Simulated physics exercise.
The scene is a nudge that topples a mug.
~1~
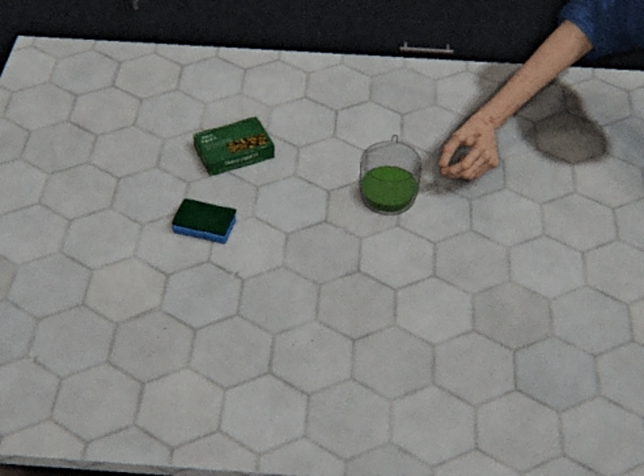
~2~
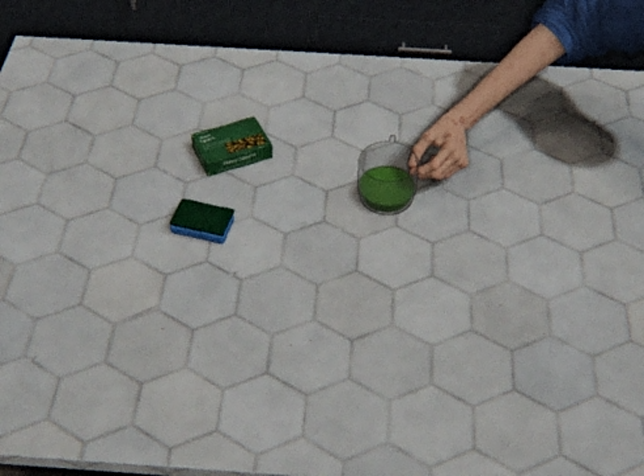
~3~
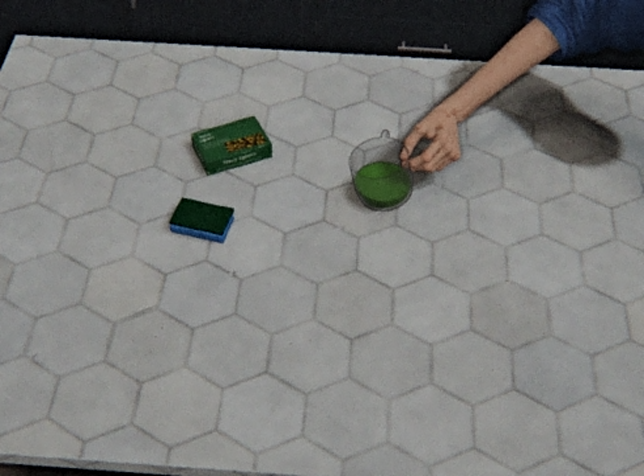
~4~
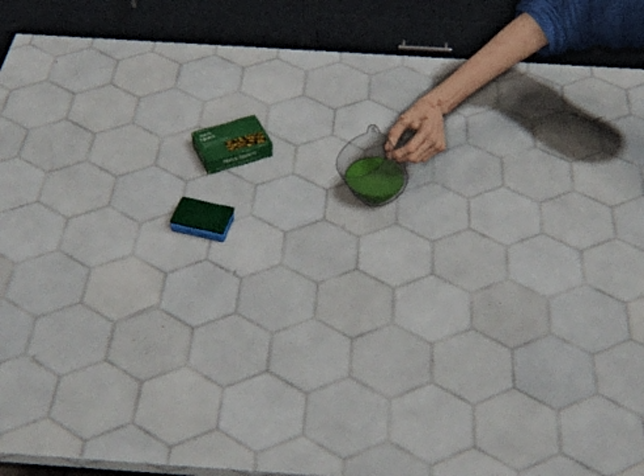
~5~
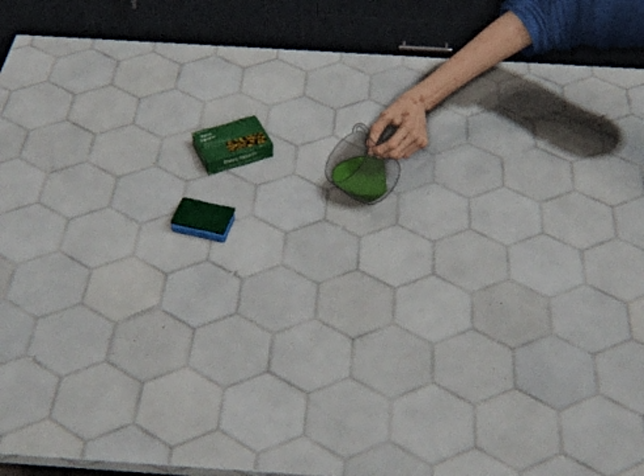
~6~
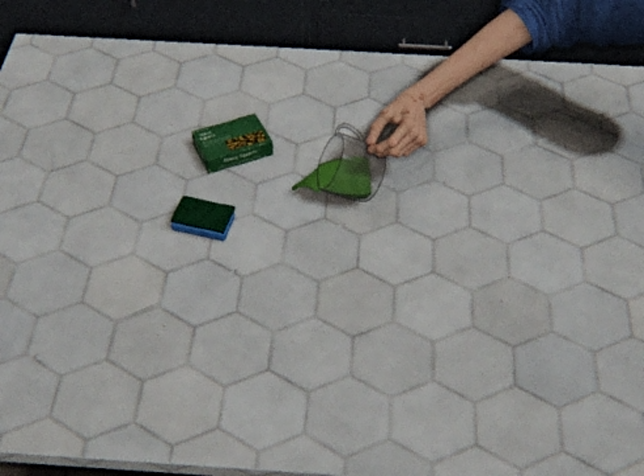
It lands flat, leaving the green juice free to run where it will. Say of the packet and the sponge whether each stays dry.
As for the packet, it meets the spill; as for the sponge, it meets the spill.
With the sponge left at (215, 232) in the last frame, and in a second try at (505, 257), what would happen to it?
On the first try it is hit by the spill, and on the second it keeps clear of the spill.
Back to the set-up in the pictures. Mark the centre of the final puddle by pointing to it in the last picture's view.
Around (162, 195).
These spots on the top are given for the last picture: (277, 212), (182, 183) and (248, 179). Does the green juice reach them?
Order as given: Got to, next got to, last got to.
A moment on, the puddle covers about as much as a plate; the packet is reached; the sponge is reached.
Further on, the puddle covers about as much as a tray; the packet is reached; the sponge is reached.
When it is over, the puddle covers about as much as a tray; the packet is reached; the sponge is reached.
